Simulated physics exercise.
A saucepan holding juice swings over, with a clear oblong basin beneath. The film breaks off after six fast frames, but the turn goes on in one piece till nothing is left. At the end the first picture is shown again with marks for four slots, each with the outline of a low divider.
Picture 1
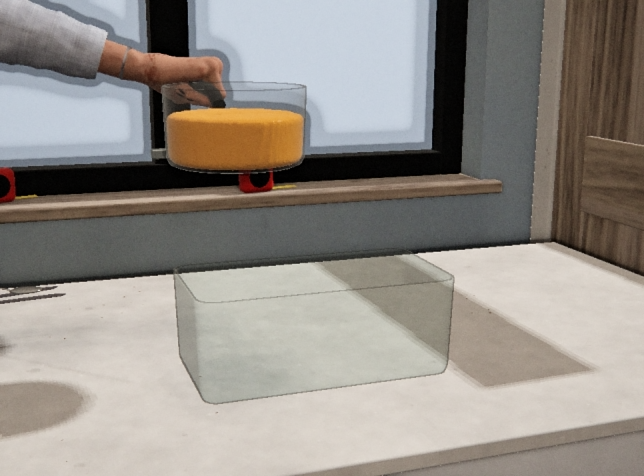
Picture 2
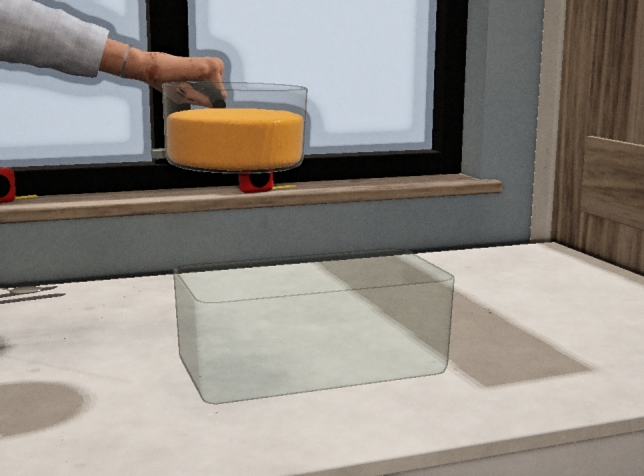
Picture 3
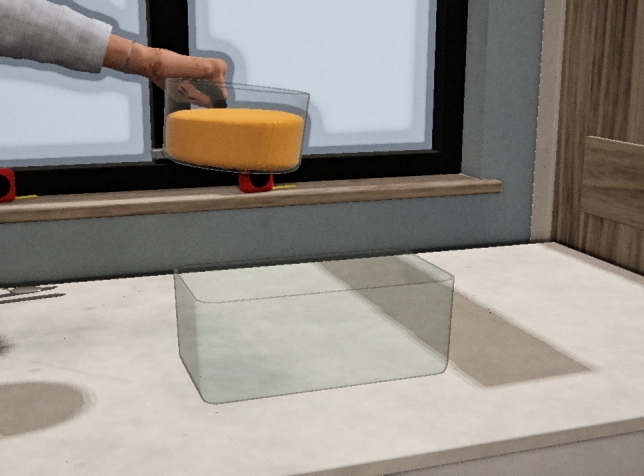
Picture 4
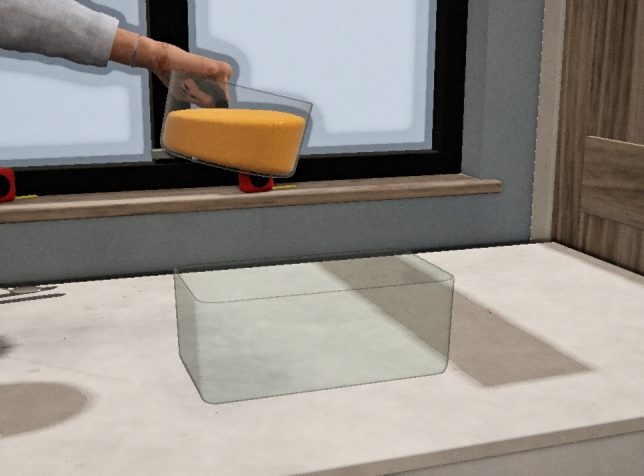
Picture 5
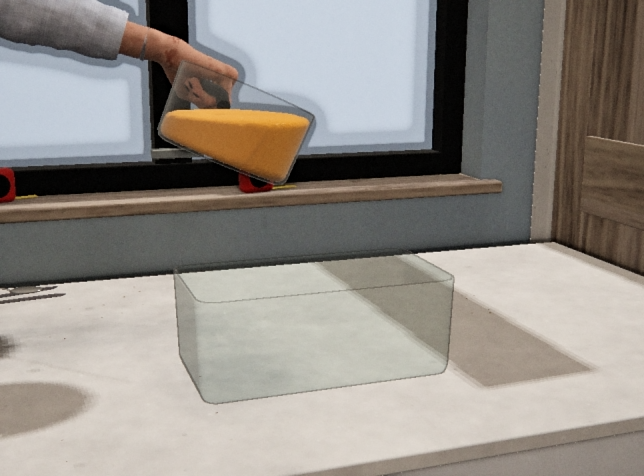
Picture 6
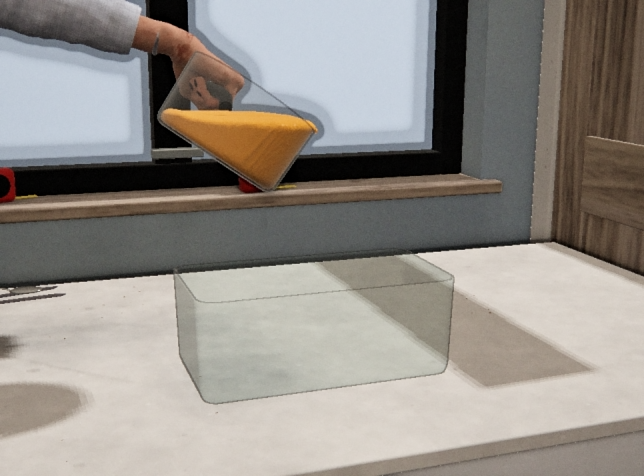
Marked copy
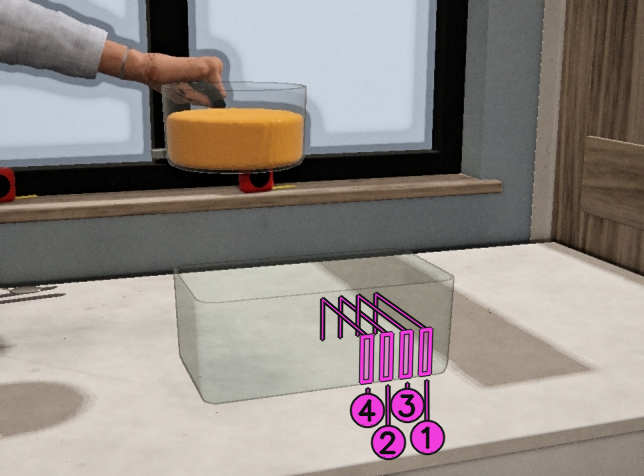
A clear container of orange juice, held by a hand above an empty see-through basin on the counter, stayed upright at first, then tilted steadily to the right until the juice reached over its lip.
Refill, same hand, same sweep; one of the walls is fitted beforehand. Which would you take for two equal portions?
4.
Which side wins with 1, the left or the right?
The left side.
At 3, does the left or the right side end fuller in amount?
The left side.
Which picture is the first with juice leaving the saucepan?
Picture 6.
On the marked copy, 1 at (426, 380); 2 at (387, 386); 3 at (407, 383); 4 at (368, 389).
Choosing 1, about 93 % ends left of the wall and 4 % right of it.
Choosing 2, about 70 % ends left of the wall and 26 % right of it; 3 % is lost outside.
Choosing 3, about 92 % ends left of the wall and 5 % right of it; 3 % is lost outside.
Choosing 4, about 49 % ends left of the wall and 49 % right of it.
